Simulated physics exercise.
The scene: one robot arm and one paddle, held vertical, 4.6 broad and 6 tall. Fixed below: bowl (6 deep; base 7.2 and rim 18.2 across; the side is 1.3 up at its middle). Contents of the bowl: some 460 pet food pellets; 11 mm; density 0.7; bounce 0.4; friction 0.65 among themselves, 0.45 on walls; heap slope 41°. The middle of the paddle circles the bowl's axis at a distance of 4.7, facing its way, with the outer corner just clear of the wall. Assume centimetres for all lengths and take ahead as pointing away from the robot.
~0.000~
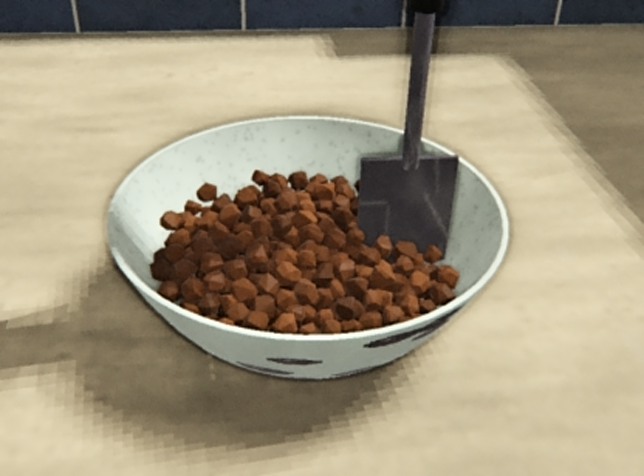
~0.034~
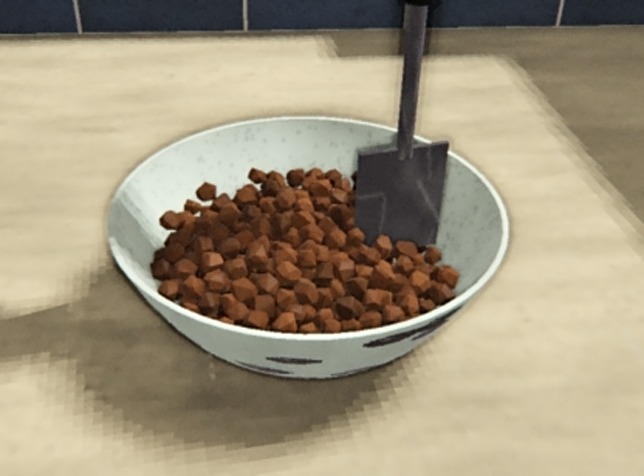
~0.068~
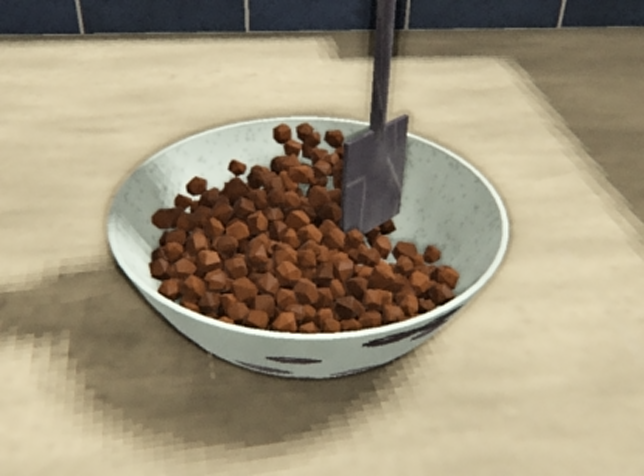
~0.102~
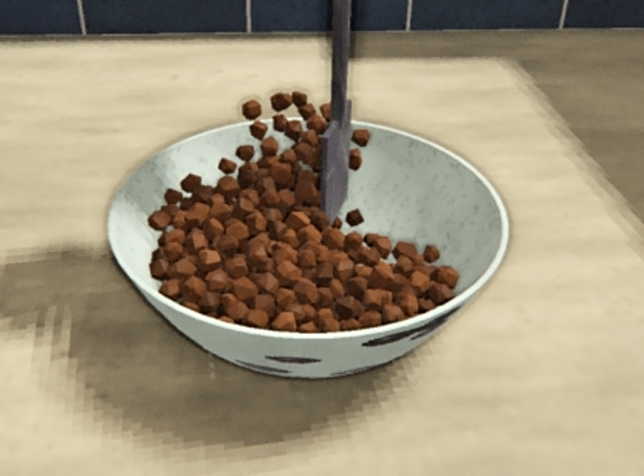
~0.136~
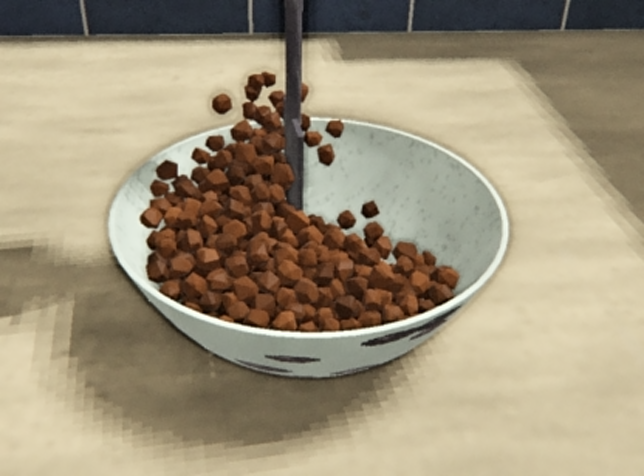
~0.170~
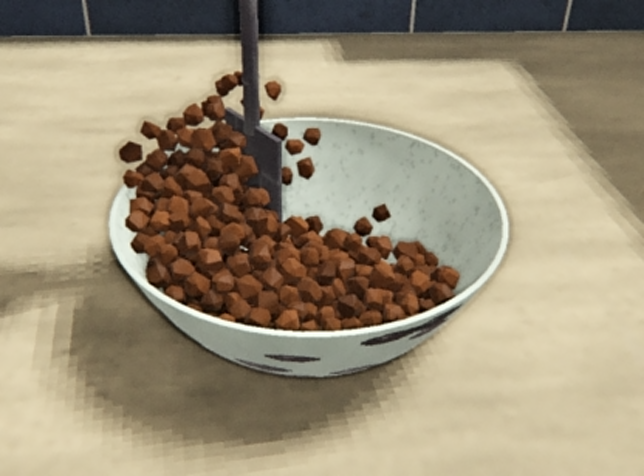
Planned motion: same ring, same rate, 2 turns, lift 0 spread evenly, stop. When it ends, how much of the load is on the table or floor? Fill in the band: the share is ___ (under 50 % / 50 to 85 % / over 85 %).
The share is 50 to 85 %.
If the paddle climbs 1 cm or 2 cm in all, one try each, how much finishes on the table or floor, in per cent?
Close to 50 and 40 percent, in that order.
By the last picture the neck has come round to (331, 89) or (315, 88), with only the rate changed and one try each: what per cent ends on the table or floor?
It comes to roughly 40 per cent and then 45 per cent.
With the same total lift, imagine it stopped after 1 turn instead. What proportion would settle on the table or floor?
Estimate: Near 40 %.
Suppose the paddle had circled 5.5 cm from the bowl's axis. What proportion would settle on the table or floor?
It would be near 30 per cent.
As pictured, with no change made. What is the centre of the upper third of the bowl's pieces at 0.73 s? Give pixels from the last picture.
I'd point to about (248, 302).
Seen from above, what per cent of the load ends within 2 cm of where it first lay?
Something close to 5 percent, I'd say.
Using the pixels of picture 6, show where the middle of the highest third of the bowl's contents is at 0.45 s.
Look near (424, 180) for its middle.
After 0.45 s, 356° round, highest piece 9 above the table; 313 in the bowl, 100 on the table or floor, 44 in flight or on the tool.
After 0.73 s, 228° round, highest piece 8 above the table; 217 on the table or floor, 211 in the bowl, 29 in flight or on the tool.
After 1.07 s, 0° round, highest piece 6 above the table; 268 on the table or floor, 189 in the bowl.
After 1.77 s, 0° round, highest piece 6 above the table; 268 on the table or floor, 189 in the bowl.
In the end, 268 on the table or floor, 189 in the bowl. That is 59 % on the table or floor.
